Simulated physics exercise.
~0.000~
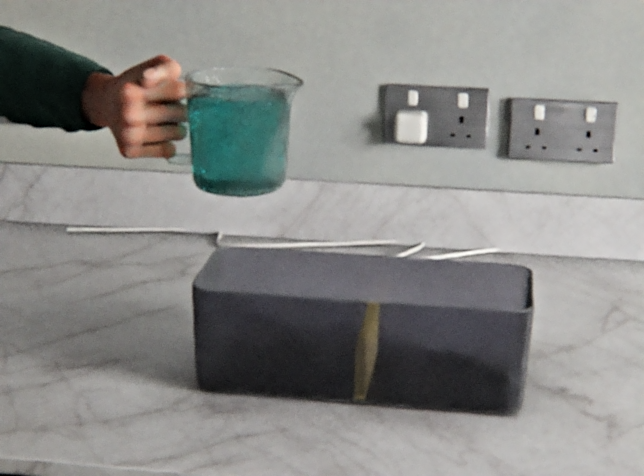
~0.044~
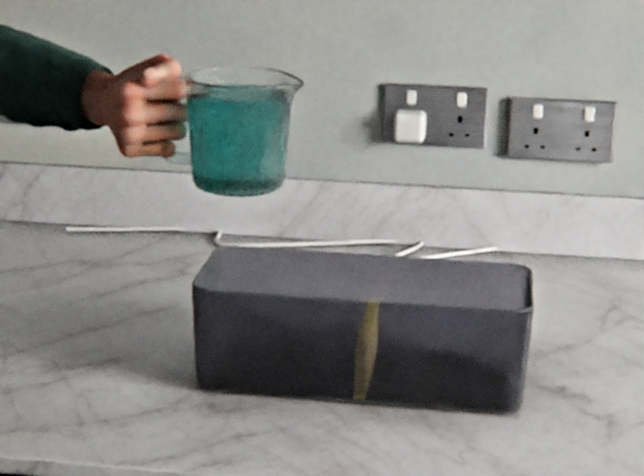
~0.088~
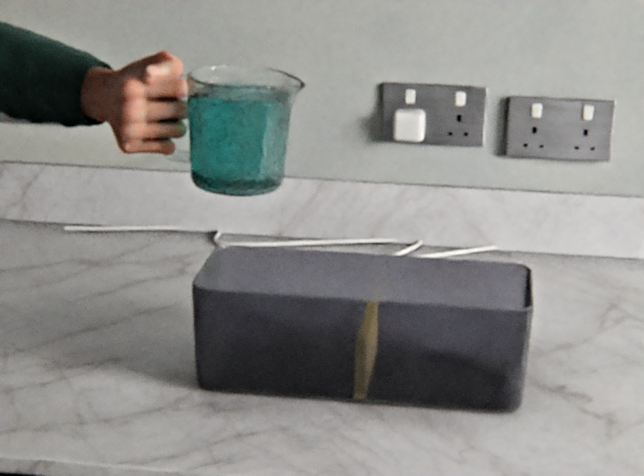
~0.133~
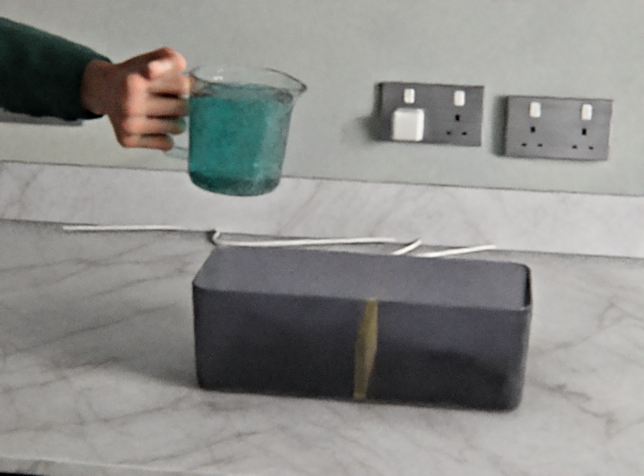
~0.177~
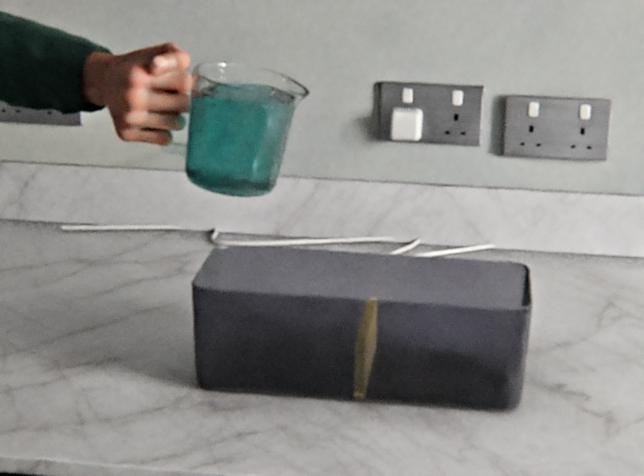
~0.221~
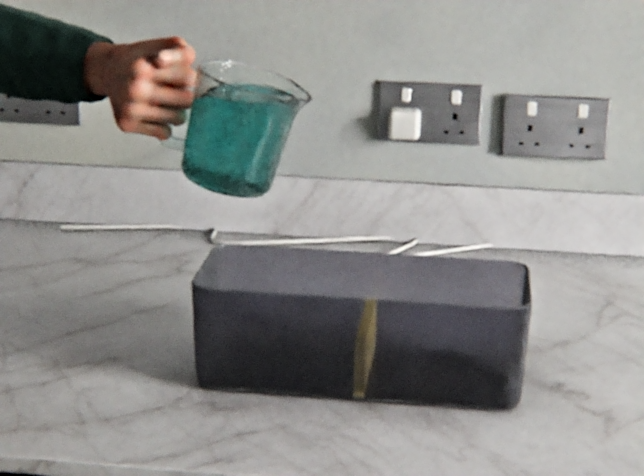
On a marbled counter below wall sockets, a hand in a green sleeve holds a clear pitcher of teal liquid above the left part of a dark long basin, then gradually tilts the pitcher slightly to the right.
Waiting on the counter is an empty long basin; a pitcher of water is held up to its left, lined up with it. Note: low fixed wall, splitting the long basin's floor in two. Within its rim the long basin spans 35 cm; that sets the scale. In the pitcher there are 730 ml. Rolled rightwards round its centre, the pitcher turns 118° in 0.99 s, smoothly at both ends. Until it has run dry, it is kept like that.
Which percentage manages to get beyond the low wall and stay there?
Beyond the low wall, roughly 36 per cent stays.
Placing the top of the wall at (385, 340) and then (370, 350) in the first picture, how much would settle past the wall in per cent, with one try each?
In order, 20 and 45 per cent.
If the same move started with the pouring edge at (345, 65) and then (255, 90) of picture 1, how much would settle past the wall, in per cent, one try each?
Respectively 85 and 5 %.
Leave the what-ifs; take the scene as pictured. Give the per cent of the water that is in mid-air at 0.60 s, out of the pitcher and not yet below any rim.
My guess is roughly 24 %.
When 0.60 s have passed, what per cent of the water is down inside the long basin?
About 8%.
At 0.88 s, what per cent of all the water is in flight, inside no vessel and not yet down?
Close to 16 in every hundred parts.
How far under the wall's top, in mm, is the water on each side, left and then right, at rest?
Left: Roughly 42 mm; right: Roughly 50 mm.
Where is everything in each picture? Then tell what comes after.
Tilt 0°; pouring edge (303, 82); surface from (192, 90) to (290, 95); the long basin's rim runs from (205, 268) to (532, 290); the wall's top is at (368, 323), in the first frame.
Tilt 1°; pouring edge (303, 82); surface from (193, 90) to (290, 95), in the second frame.
Tilt 2°; pouring edge (305, 84); surface from (194, 90) to (291, 96), in the third frame.
Tilt 5°; pouring edge (307, 87); surface from (195, 89) to (293, 96), in the fourth frame.
Tilt 9°; pouring edge (309, 92); surface from (197, 90) to (296, 98), in the fifth frame.
Tilt 14°; pouring edge (312, 98); surface from (199, 92) to (301, 100), in the sixth frame.
After 0.60 s the tilt is 79° and 69 per cent is still to pour, 1 is left of the wall and 6 right of it.
After 0.88 s the tilt is 115° and 11 per cent is still to pour, 38 is left of the wall and 36 right of it.
After 1.17 s the tilt is 118° and 0 per cent is still to pour, 60 is left of the wall and 36 right of it.
After 1.49 s the tilt is 118° and 0 per cent is still to pour, 62 is left of the wall and 36 right of it.
In the end 62 per cent lies left of the wall, 36 right of it and 2 outside.
